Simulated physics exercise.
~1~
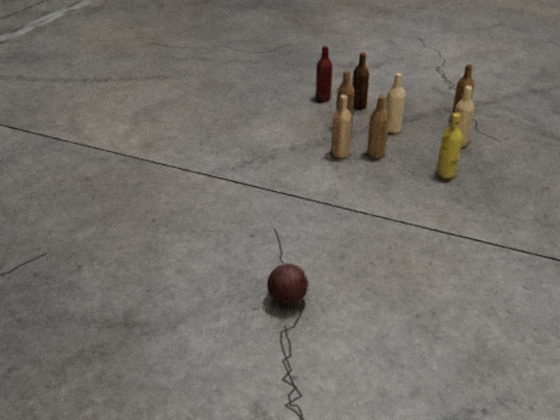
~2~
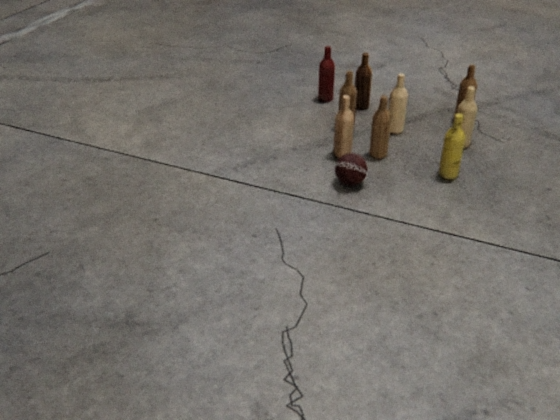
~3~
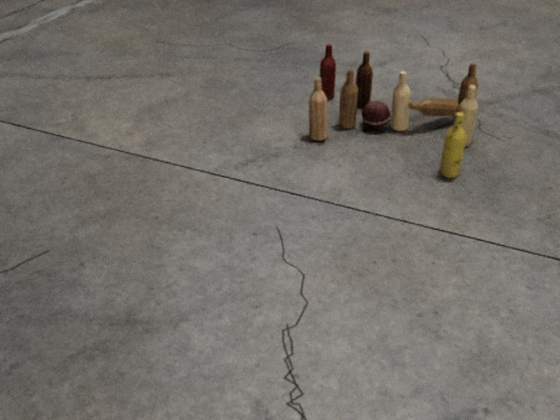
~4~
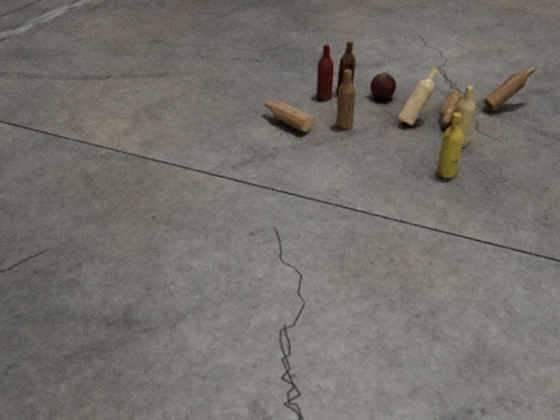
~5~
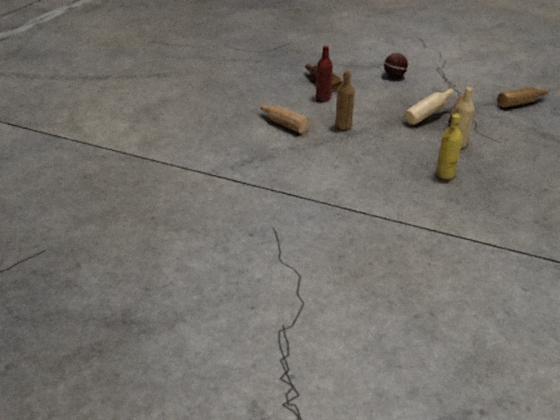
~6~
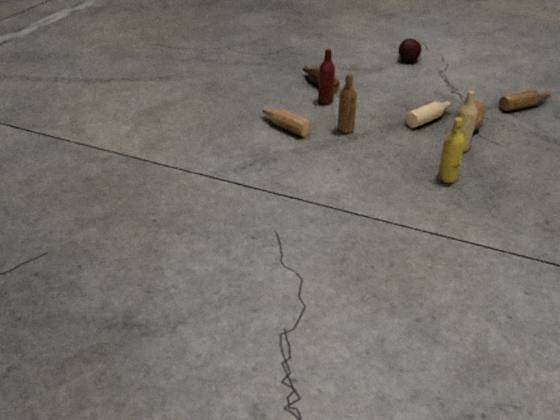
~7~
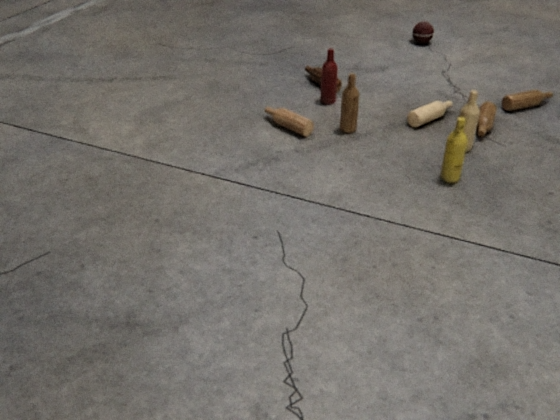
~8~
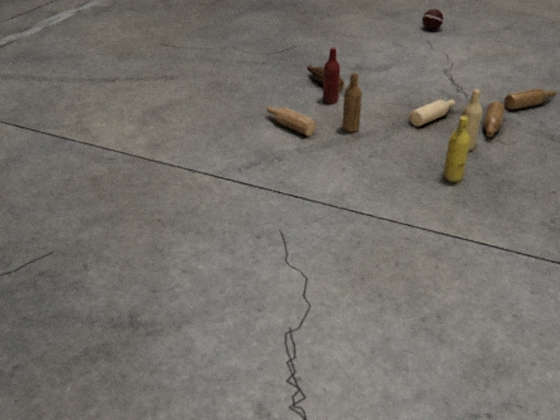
On a bare concrete floor, a dark red ball rolled away from the viewer into a loose group of wooden skittles, knocked five over and kept rolling toward the back, while the red and yellow ones stayed standing.
